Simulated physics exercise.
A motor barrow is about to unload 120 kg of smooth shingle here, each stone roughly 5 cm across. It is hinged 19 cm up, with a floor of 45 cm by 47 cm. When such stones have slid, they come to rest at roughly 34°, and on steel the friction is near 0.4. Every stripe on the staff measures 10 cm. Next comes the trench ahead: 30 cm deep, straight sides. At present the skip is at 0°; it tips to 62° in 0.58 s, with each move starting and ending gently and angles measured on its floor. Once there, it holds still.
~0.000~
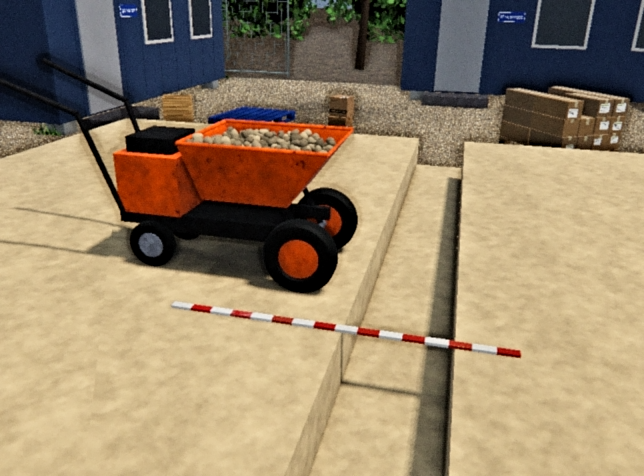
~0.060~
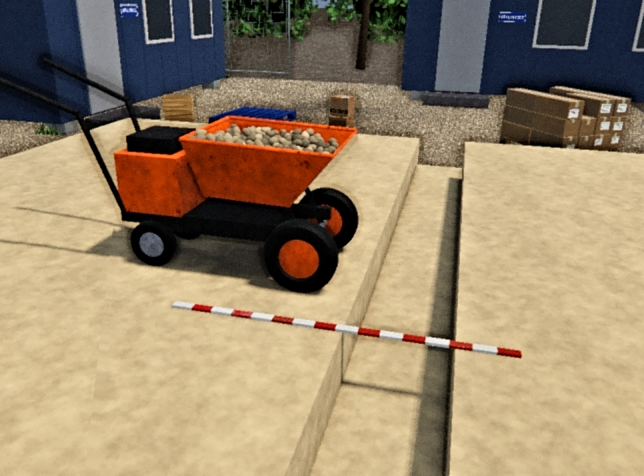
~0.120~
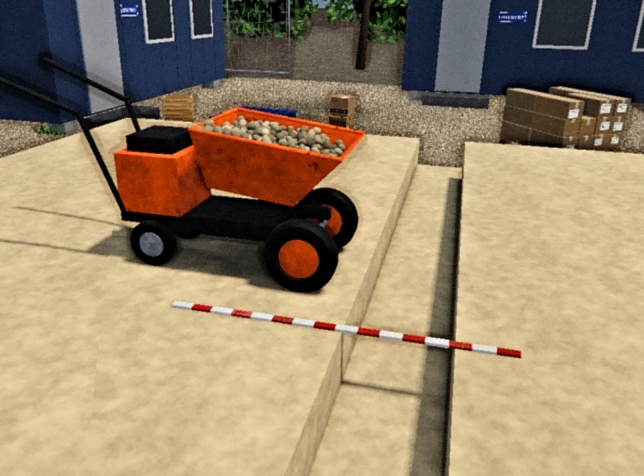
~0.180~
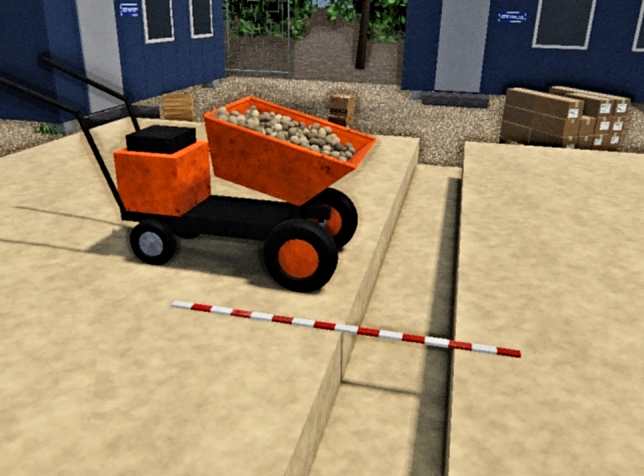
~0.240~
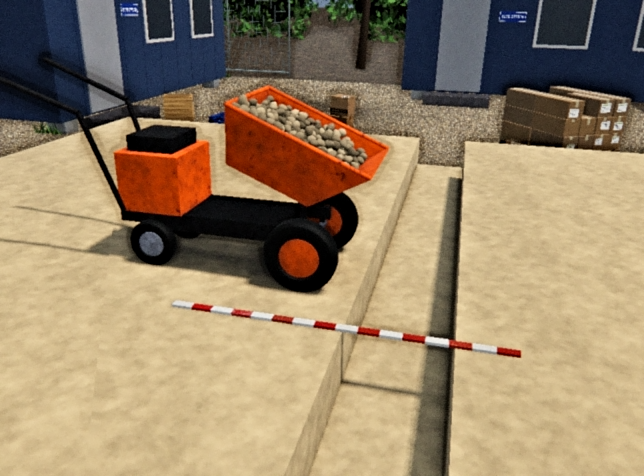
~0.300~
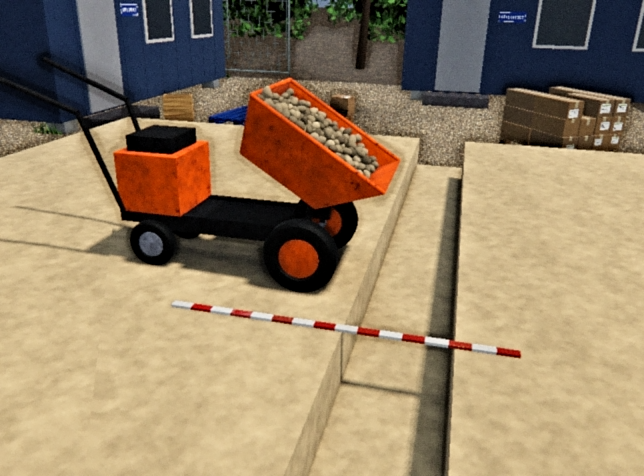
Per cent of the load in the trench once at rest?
About 50 %.
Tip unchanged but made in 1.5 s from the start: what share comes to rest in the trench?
My guess is near 70 percent.
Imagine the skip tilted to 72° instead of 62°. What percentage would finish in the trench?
In that case some 40 per cent.
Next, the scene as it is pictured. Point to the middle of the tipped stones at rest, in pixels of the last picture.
The stones end up centred near (454, 282).
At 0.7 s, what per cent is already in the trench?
I'd put it near 15 per cent.
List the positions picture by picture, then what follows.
In the first frame, the skip is at 0°, its lip at (328, 155); the top of the load is at (263, 136).
The second frame shows lip at (332, 157), floor tilted 2°, highest stones at (265, 135); the stones move at 0.5 m/s on average.
In the third frame, the skip is at 7°, its lip at (342, 161); the top of the load is at (245, 127); the stones move at 0.9 m/s on average.
In the fourth frame, the skip is at 14°, its lip at (355, 168); the top of the load is at (253, 116); the stones move at 1.2 m/s on average.
The fifth frame shows lip at (371, 179), floor tilted 23°, highest stones at (268, 106); the stones move at 1.4 m/s on average.
The sixth frame shows lip at (384, 194), floor tilted 33°, highest stones at (284, 99); the stones move at 1.5 m/s on average.
After 0.4 s the floor is at 52°; 100 % in the skip; the foremost stones are at (392, 198).
After 0.7 s the floor is at 62°; 80 % in the skip, 16 % in the trench, 5 % past the trench; the foremost stones are at (479, 269).
After 1.0 s the floor is at 62°; 33 % in the skip, 19 % in the trench, 48 % past the trench; the foremost stones are at (633, 320).
After 3.0 s the floor is at 62°; 1 % in the skip, 50 % in the trench, 49 % past the trench; the foremost stones are past the picture's edge.
